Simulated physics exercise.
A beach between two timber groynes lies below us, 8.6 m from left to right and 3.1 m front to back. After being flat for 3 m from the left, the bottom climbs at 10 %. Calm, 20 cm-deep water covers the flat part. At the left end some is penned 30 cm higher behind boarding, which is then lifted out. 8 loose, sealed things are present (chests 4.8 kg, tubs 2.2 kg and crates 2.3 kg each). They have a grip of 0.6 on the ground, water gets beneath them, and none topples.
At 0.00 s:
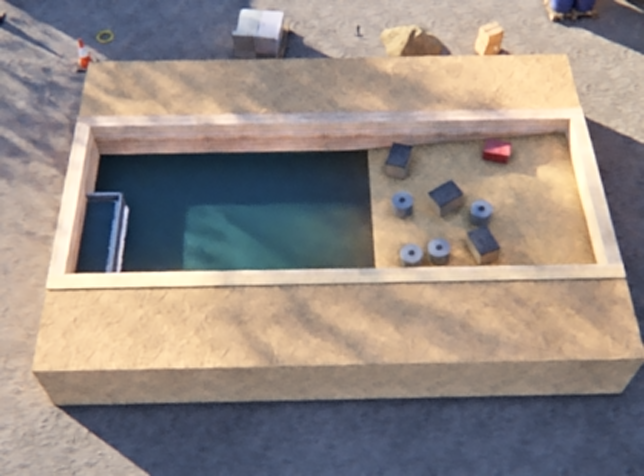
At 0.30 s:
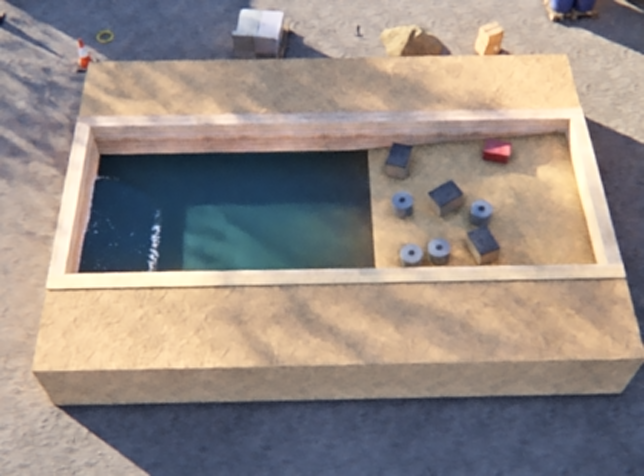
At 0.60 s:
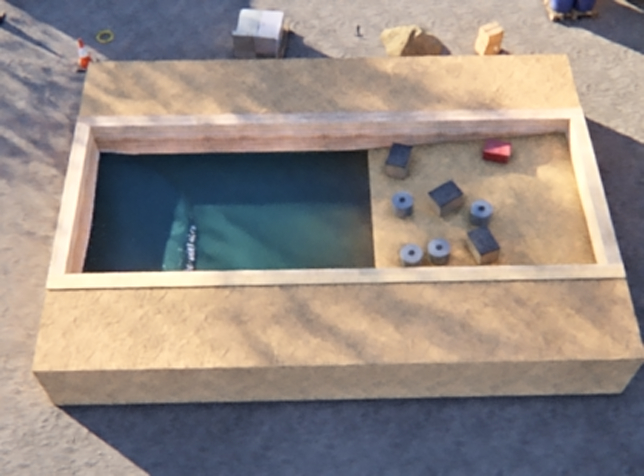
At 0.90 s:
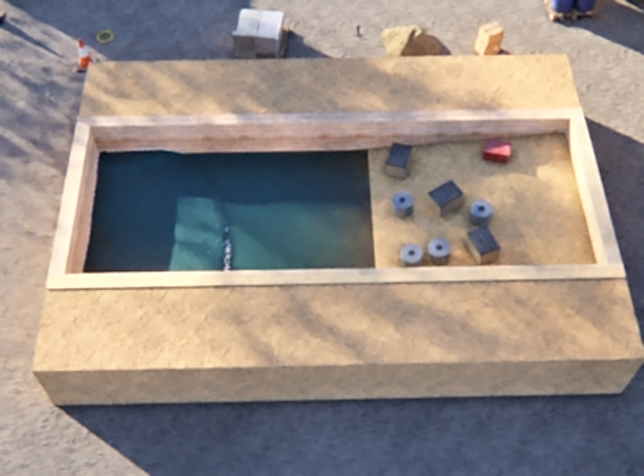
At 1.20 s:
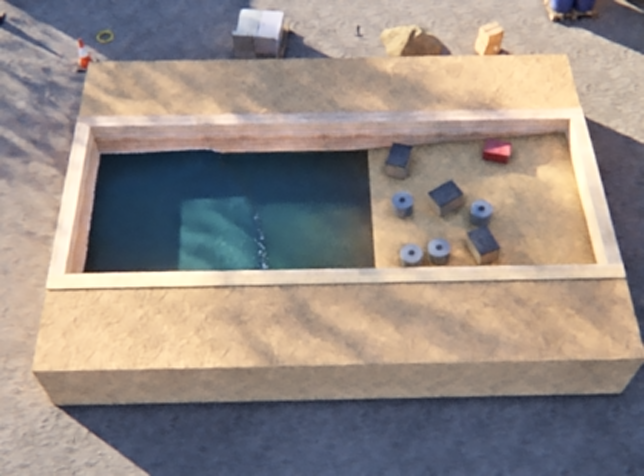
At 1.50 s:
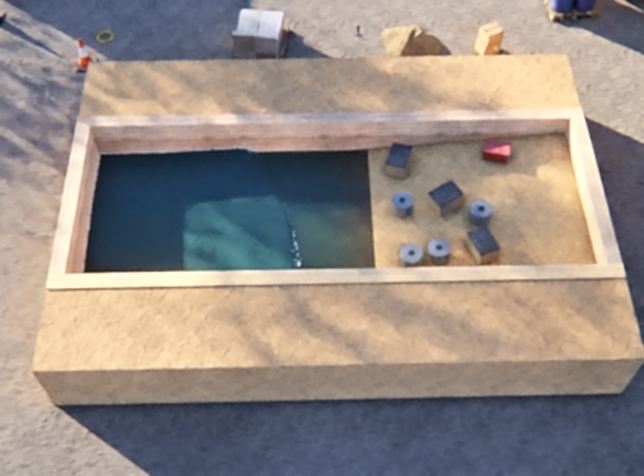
A low ridge of water flecked with white foam travels left to right across the dark teal pool after the boarded-off section at its left end opens, while the camera stays still. The pool lies in a long timber-edged enclosure on sandy ground, seen from high above. On the sand at right, grey tubs, dark crates and one red crate stay put, still dry.
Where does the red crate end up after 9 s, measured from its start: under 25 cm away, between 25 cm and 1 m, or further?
It does not really move.
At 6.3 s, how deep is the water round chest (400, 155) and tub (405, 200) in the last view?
About 2 and 7 cm.
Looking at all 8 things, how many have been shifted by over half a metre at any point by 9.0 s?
Counting them up, I find 3.
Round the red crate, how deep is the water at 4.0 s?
Depth: About 0 cm.
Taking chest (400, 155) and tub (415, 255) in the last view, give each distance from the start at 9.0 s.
The first is 10 cm from its start, the second 200 cm.
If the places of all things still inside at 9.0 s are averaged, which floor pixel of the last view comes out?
Mean position approx. (418, 216).
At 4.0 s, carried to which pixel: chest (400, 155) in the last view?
Look for it near (439, 152).
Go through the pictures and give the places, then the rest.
The first picture shows the red crate at (499, 147) rests on the ground; water covers 15.1 m2; 0 of 8 have shifted.
The second picture shows the red crate at (499, 147), on the bottom; water covers 15.1 m2; 0 of 8 have shifted.
The third picture shows the red crate at (499, 147), on the bottom; water covers 15.1 m2; 0 of 8 have shifted.
The fourth picture shows the red crate at (499, 147) rests on the ground; water covers 15.1 m2; 0 of 8 have shifted.
The fifth picture shows the red crate at (499, 147) rests on the ground; water covers 15.1 m2; 0 of 8 have shifted.
The sixth picture shows the red crate at (499, 147) rests on the ground; 15.1 m2 under water; 0 of 8 have shifted.
After 2.1 s the red crate is near (499, 147), 0.0 m from its start, aground; 0 afloat.
After 4.0 s the red crate is near (499, 147), 0.0 m from its start, aground; 2 afloat.
After 6.3 s the red crate is near (499, 147), 0.0 m from its start, aground; 2 afloat.
After 9.0 s the red crate is near (499, 147), 0.0 m from its start, aground; 2 afloat.
